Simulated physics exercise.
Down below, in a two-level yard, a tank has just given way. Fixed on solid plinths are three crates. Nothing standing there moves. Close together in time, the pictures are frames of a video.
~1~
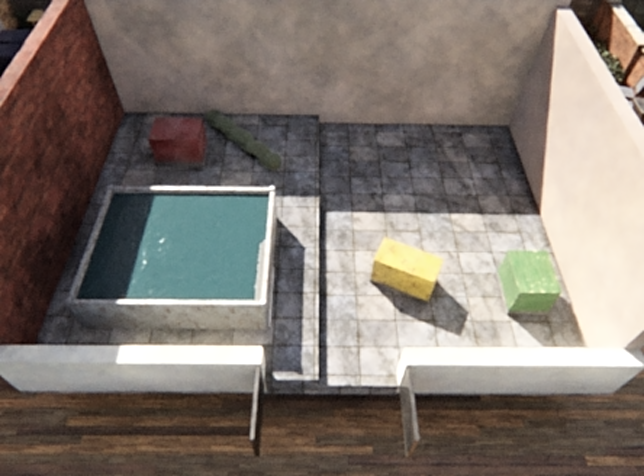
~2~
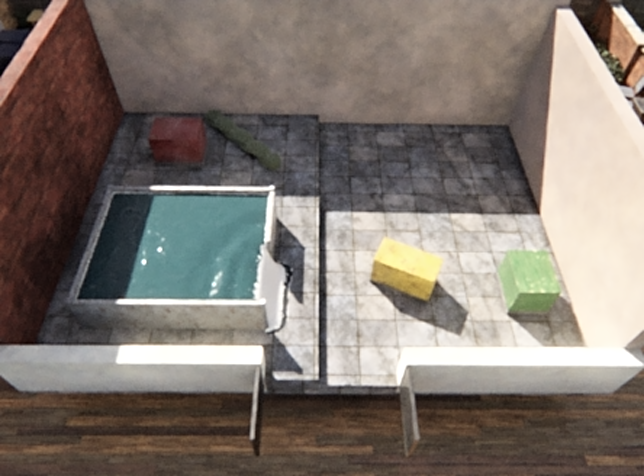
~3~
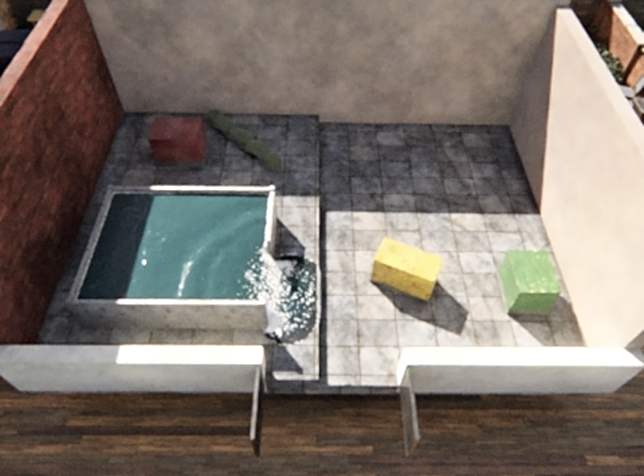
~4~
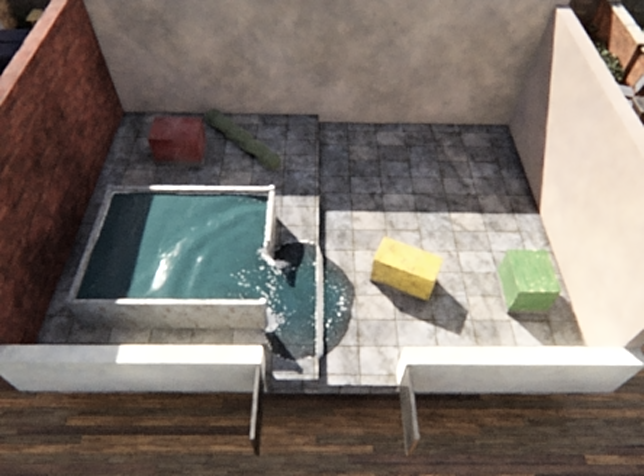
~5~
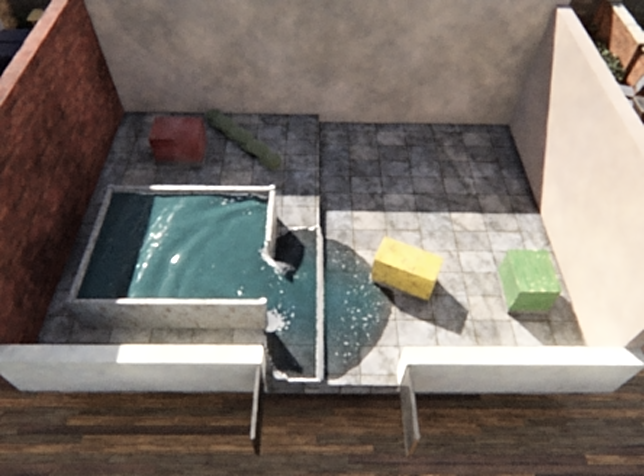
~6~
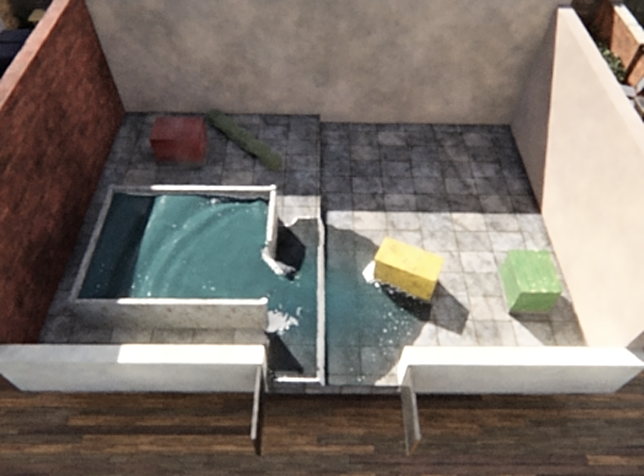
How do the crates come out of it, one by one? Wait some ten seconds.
One by one: The yellow crate comes out wet; the red crate comes out dry; the green crate comes out wet.
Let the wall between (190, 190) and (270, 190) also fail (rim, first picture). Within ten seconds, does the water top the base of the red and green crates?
As I see it, red is doused and green is doused.
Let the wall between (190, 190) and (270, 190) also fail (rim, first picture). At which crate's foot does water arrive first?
That would be the red-painted one.
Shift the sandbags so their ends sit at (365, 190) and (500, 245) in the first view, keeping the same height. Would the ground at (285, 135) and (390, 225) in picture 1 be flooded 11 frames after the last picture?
In that order: Clear, covered.
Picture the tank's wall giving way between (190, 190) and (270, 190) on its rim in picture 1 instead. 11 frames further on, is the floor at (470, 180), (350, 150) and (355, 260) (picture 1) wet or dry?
Taken in turn, that's not reached, reached, and finally not reached.
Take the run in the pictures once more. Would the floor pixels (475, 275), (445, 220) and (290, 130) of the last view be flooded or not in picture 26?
Point one sodden, point two sodden, point three left clear.
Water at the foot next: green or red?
Simply the crate marked green.
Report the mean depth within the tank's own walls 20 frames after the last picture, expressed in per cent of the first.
Around 50 percent.
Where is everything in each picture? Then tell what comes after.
Still water in the open tank at (181, 243), in the first picture.
Water pours out at (266, 289) and has run to (278, 266), in the second picture.
The front is at (315, 272), out from the gap at (266, 289), in the third picture.
The front is at (347, 285), out from the gap at (266, 289), in the fourth picture.
The front is at (385, 288), out from the gap at (267, 289), in the fifth picture.
Water pours out at (267, 289) and has run to (425, 308), in the sixth picture.
A moment on, water covers 20 % of the floor; the yellow crate water round its plinth, the red crate not reached, the green crate water round its plinth.
Next, water covers 30 % of the floor; the yellow crate water round its plinth, the red crate not reached, the green crate water round its plinth.
Then, water covers 55 % of the floor; the yellow crate water round its plinth, the red crate not reached, the green crate water round its plinth.
Later, water covers 60 % of the floor; the yellow crate water round its plinth, the red crate not reached, the green crate water round its plinth.
In the end, water covers 60 % of the floor; the yellow crate was topped, the red crate stayed above the water, the green crate was topped.
